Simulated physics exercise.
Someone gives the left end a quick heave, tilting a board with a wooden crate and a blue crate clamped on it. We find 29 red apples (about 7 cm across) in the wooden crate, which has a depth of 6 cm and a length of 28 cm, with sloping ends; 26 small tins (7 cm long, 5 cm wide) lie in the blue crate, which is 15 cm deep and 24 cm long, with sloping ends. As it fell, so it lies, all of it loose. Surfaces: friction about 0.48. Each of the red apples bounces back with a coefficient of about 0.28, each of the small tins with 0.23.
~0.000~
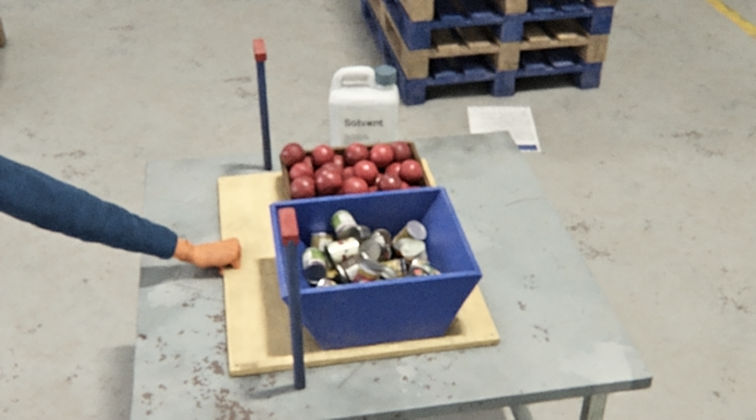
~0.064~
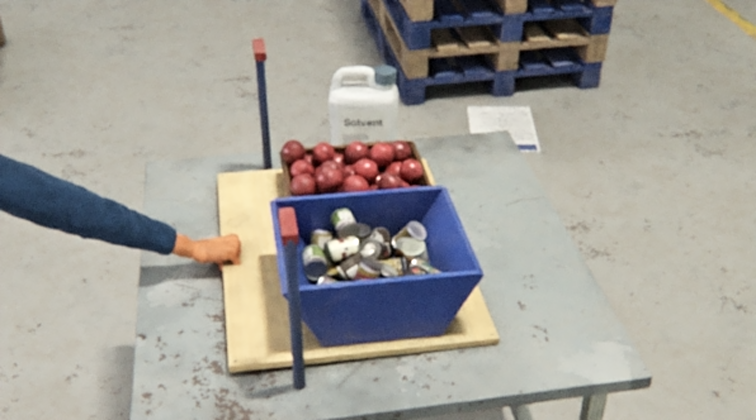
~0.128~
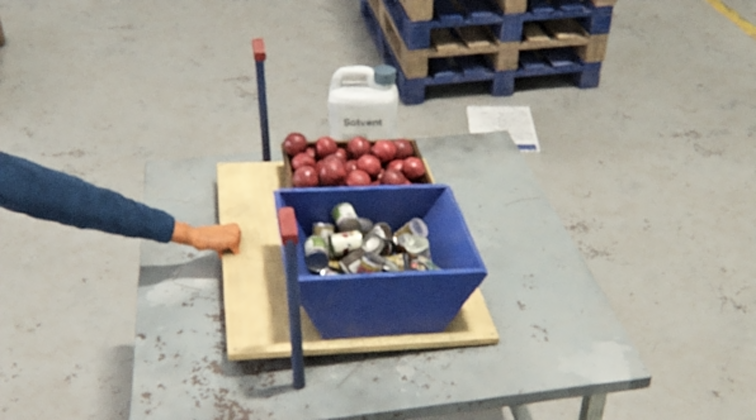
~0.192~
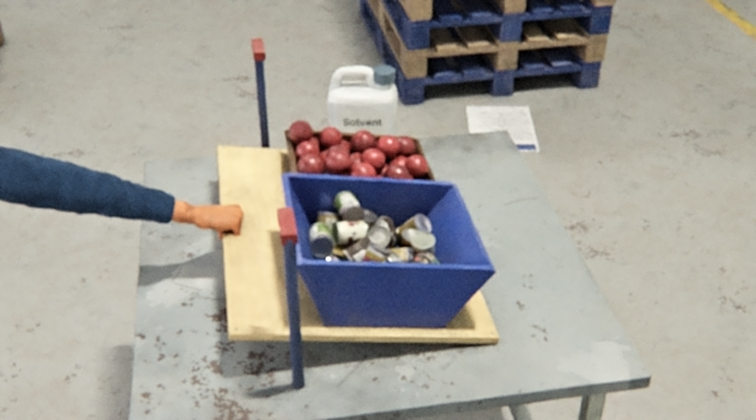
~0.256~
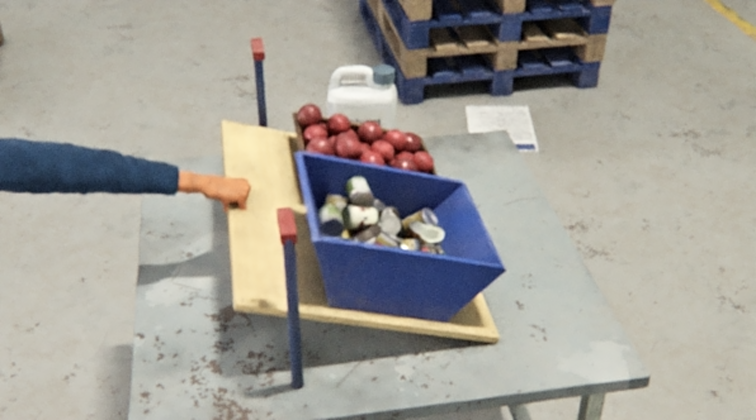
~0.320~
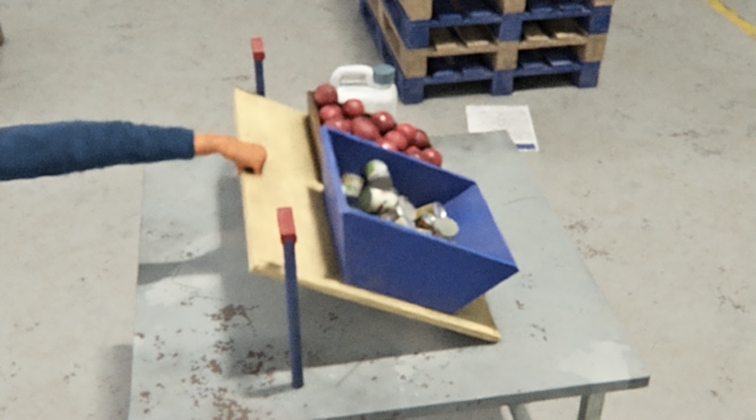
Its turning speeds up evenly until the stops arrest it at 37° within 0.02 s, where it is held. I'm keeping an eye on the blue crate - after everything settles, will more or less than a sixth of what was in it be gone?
Losses stop short of a sixth.
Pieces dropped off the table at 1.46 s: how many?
At that time, the count is near 5.
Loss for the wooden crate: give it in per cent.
For the wooden crate, 55 percent.
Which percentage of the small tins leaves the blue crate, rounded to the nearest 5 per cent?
Close to 10 in a hundred of them.
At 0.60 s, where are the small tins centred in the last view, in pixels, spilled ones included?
At about (453, 214) in pixels.
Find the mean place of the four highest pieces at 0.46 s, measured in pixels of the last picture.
(389, 104).
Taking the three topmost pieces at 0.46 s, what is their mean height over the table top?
Roughly 34 centimetres.
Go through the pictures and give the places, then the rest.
In the first frame (each is followed by its nearest rim corner in this view, unless another is named), blue crate, (286, 293); wooden crate (by its farthest rim corner), (410, 142); 0° from level; none out.
Blue crate, (288, 289); wooden crate, (410, 141); 1° from level, in the second frame.
Blue crate, (292, 279); wooden crate, (412, 140); 4° from level, in the third frame.
Blue crate, (302, 261); wooden crate, (415, 138); 10° from level, in the fourth frame.
Blue crate, (319, 238); wooden crate, (419, 137); 18° from level, in the fifth frame.
Blue crate, (348, 209); 27° from level; none out, in the sixth frame.
After 0.36 s, it hits the stops.
After 0.46 s, tilt 37°; wooden crate 29 in, 0 out and blue crate 26 in, 0 out.
After 0.60 s, tilt 37°; wooden crate 27 in, 2 out and blue crate 26 in, 0 out.
After 0.86 s, tilt 37°; wooden crate 16 in, 13 out and blue crate 25 in, 1 out.
When it is over (at 1.46 s), wooden crate 13 in, 16 out and blue crate 24 in, 2 out. Asked share, 2 of 26, 8 per cent.
